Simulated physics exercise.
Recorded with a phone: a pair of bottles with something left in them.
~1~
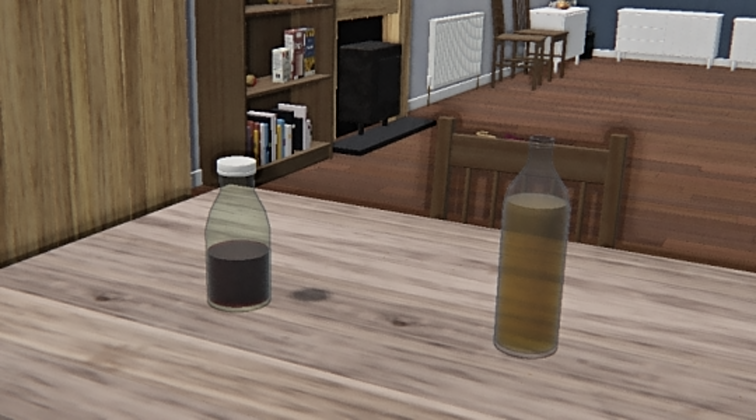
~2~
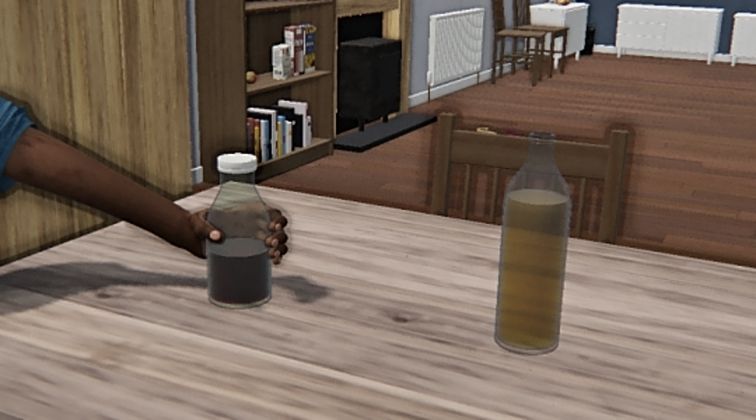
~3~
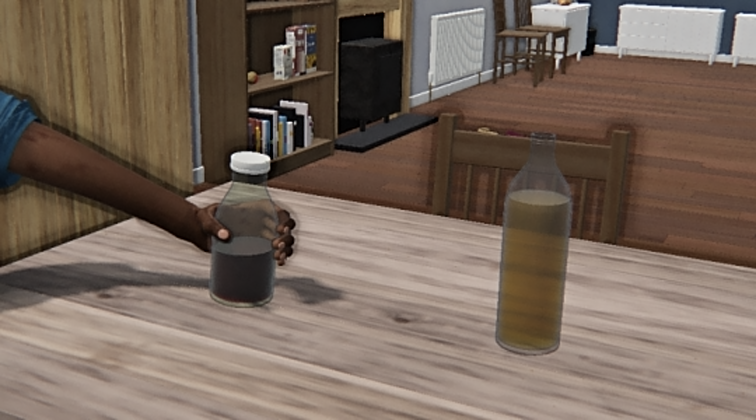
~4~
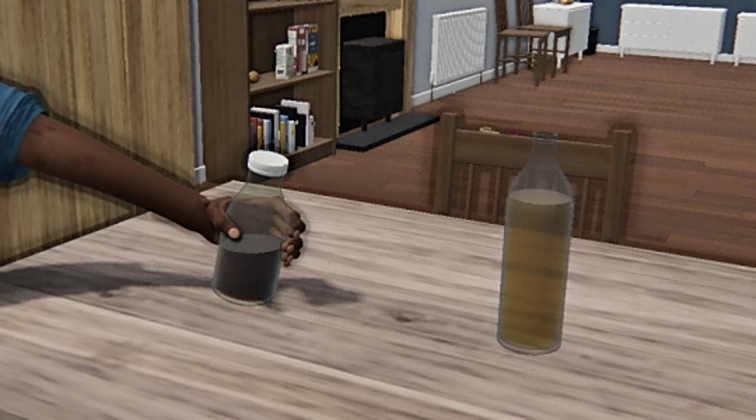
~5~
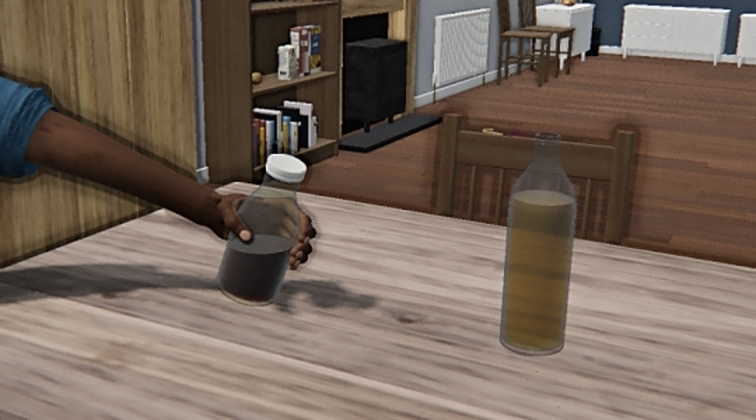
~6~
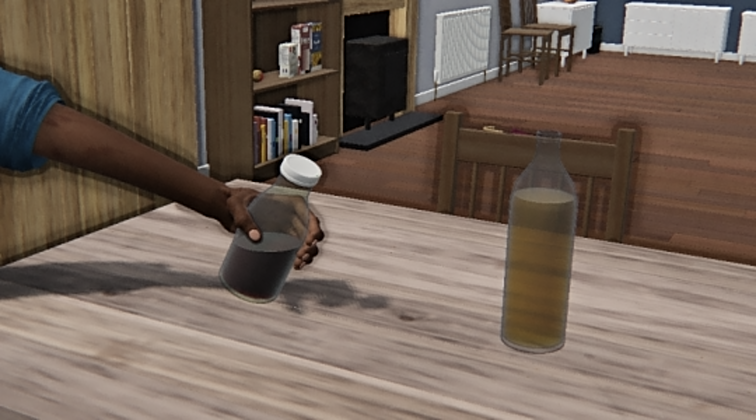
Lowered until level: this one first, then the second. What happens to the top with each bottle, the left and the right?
Here is how it goes. Left bottle: The top stays dry. Right bottle: The top gets wet.
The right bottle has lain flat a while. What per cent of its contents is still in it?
It keeps about 40 per cent of what it had.
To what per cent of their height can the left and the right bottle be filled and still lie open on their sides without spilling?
The first takes 16 %, the second 26 %.
Next, the left bottle is nearly down; left bottle, dry at the neck.
After that, the left bottle lies flat; left bottle, dry at the neck.
Finally, both lie flat; left bottle, dry at the neck; right bottle, some has come out.
